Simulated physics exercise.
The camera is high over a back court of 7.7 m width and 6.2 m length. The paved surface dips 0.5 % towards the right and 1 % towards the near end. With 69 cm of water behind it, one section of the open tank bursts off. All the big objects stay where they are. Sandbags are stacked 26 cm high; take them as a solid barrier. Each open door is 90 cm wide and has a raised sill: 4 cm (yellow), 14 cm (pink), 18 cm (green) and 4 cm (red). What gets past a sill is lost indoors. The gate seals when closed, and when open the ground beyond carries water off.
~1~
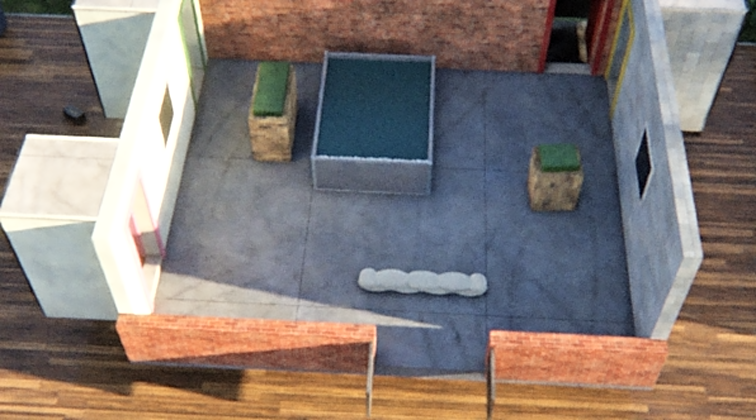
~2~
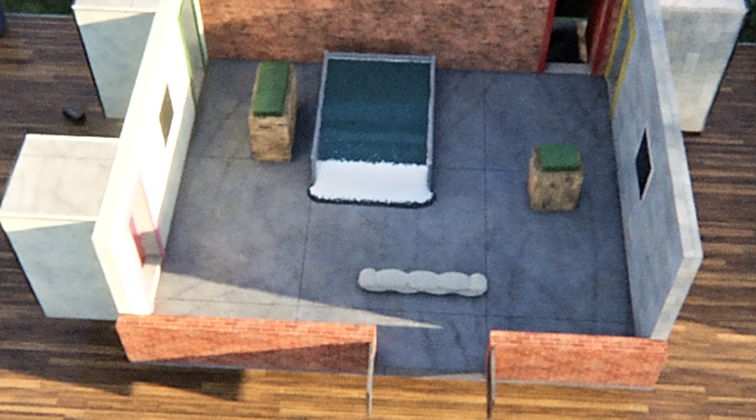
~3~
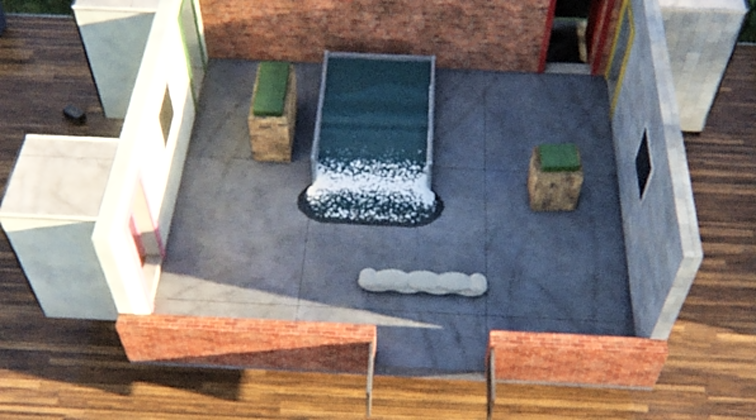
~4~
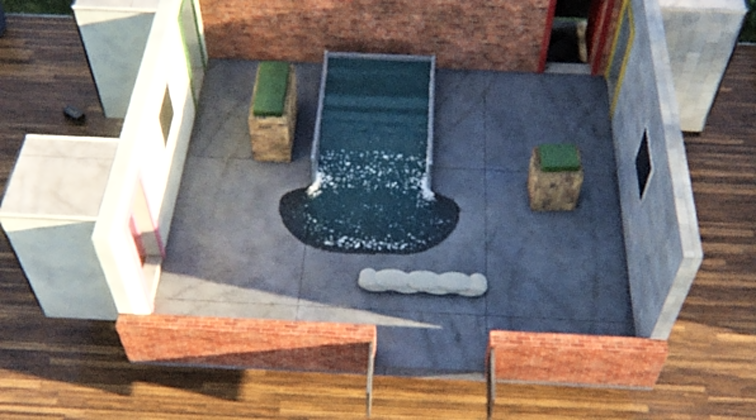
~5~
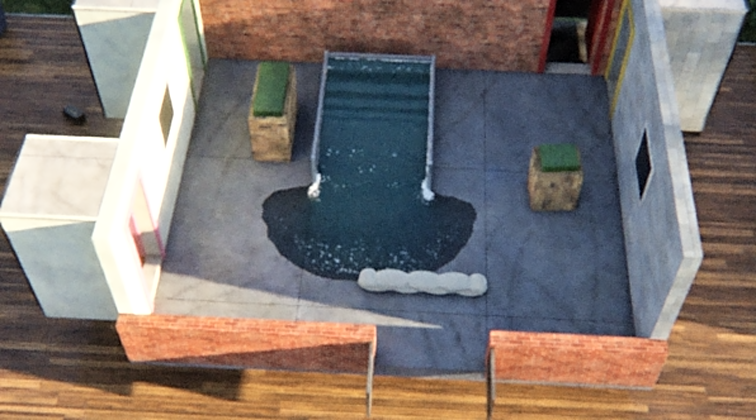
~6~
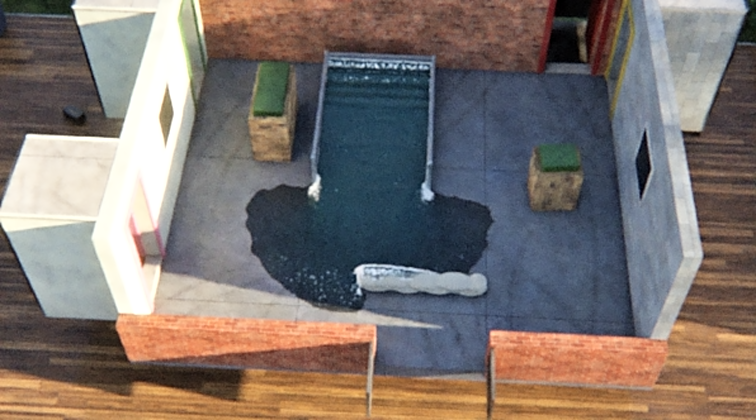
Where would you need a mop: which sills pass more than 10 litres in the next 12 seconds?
Within that time: At the yellow door it exceeds the limit; at the pink door it passes the limit; at the green door it keeps below the limit; at the red door it goes over the limit.
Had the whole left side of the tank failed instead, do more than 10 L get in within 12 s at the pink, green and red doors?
Against that limit: Pink past it, green above, red not over.
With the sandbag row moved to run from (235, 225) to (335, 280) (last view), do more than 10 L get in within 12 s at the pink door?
Against that limit: Pink not over.
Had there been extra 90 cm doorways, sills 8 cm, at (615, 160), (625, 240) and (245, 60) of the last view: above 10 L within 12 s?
In turn: Below, over, above.
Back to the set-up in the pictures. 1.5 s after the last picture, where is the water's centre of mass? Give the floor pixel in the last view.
At about (366, 225).
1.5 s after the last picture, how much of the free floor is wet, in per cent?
Some 45 per cent of it.
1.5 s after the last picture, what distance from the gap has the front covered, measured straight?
Some 5.0 m out.
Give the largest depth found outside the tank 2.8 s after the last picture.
Roughly 38 cm.
Then, 0.7 s after the last picture water covers 30 % of the floor and is deepest (44 cm) near (371, 273); yellow door not reached, pink door not reached, green door not reached, red door not reached.
Then, 1.5 s after the last picture water covers 45 % of the floor and is deepest (43 cm) near (146, 339); yellow door not reached, pink door 5 cm at the sill, 0 L in, green door not reached, red door not reached.
Then, 2.8 s after the last picture water covers 55 % of the floor and is deepest (38 cm) near (146, 339); yellow door not reached, pink door 24 cm at the sill, 26 L in, green door not reached, red door not reached.
Then, 6.3 s after the last picture water covers 90 % of the floor and is deepest (15 cm) near (634, 365); yellow door 5 cm at the sill, 2 L in, pink door 11 cm at the sill, 88 L in, green door 11 cm at the sill, 0 L in, red door 7 cm at the sill, 12 L in.
Then, 11.3 s after the last picture water covers 95 % of the floor and is deepest (16 cm) near (611, 151); yellow door 10 cm at the sill, 27 L in, pink door 5 cm at the sill, 89 L in, green door 5 cm at the sill, 0 L in, red door 7 cm at the sill, 45 L in.
